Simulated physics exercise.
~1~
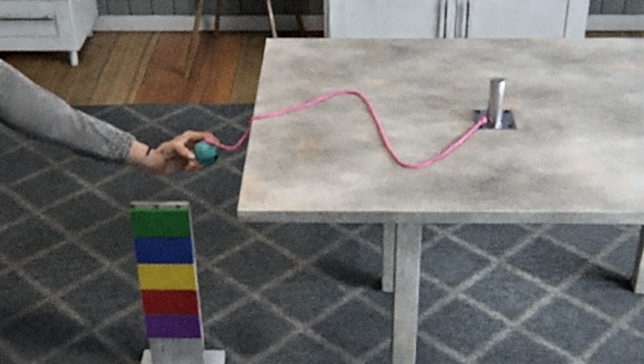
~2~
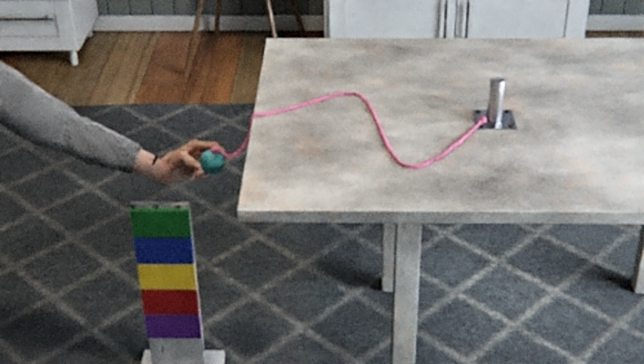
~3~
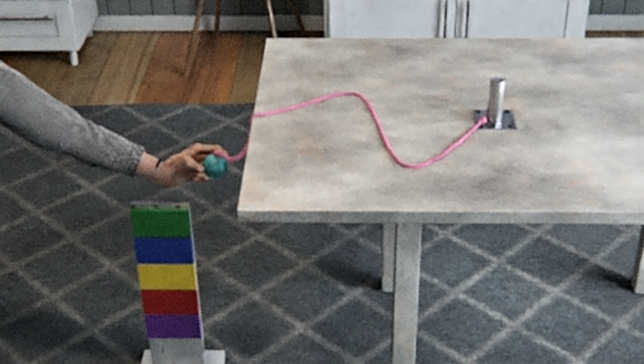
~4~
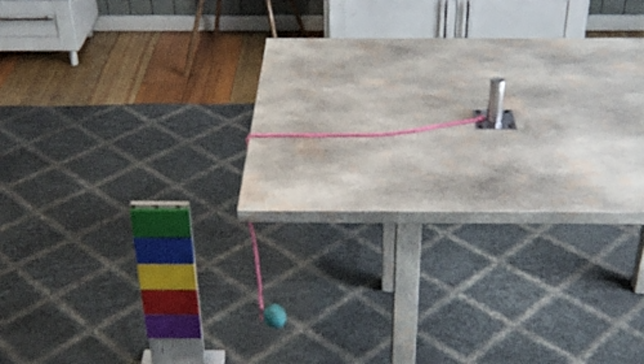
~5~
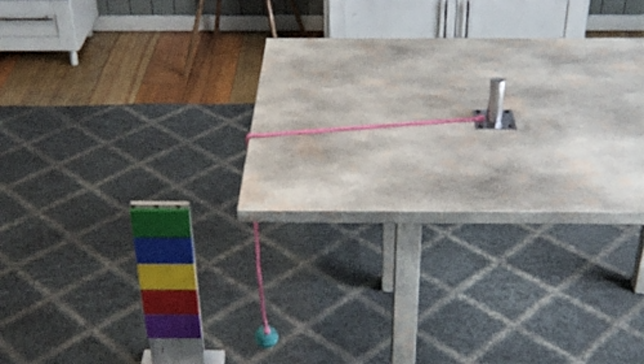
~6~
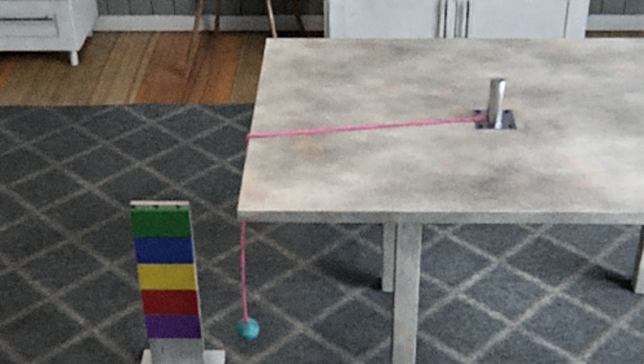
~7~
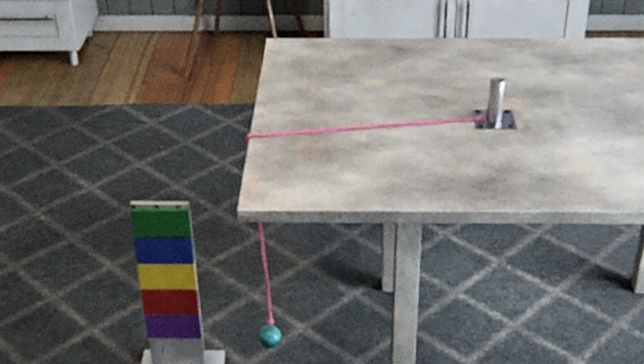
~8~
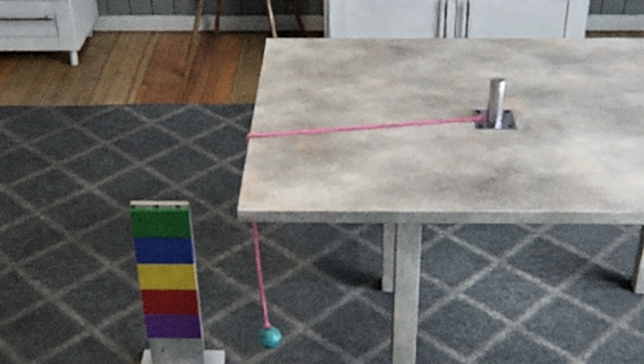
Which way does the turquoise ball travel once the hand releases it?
The turquoise ball moves down, dropping below the edge of the table on its pink cord.
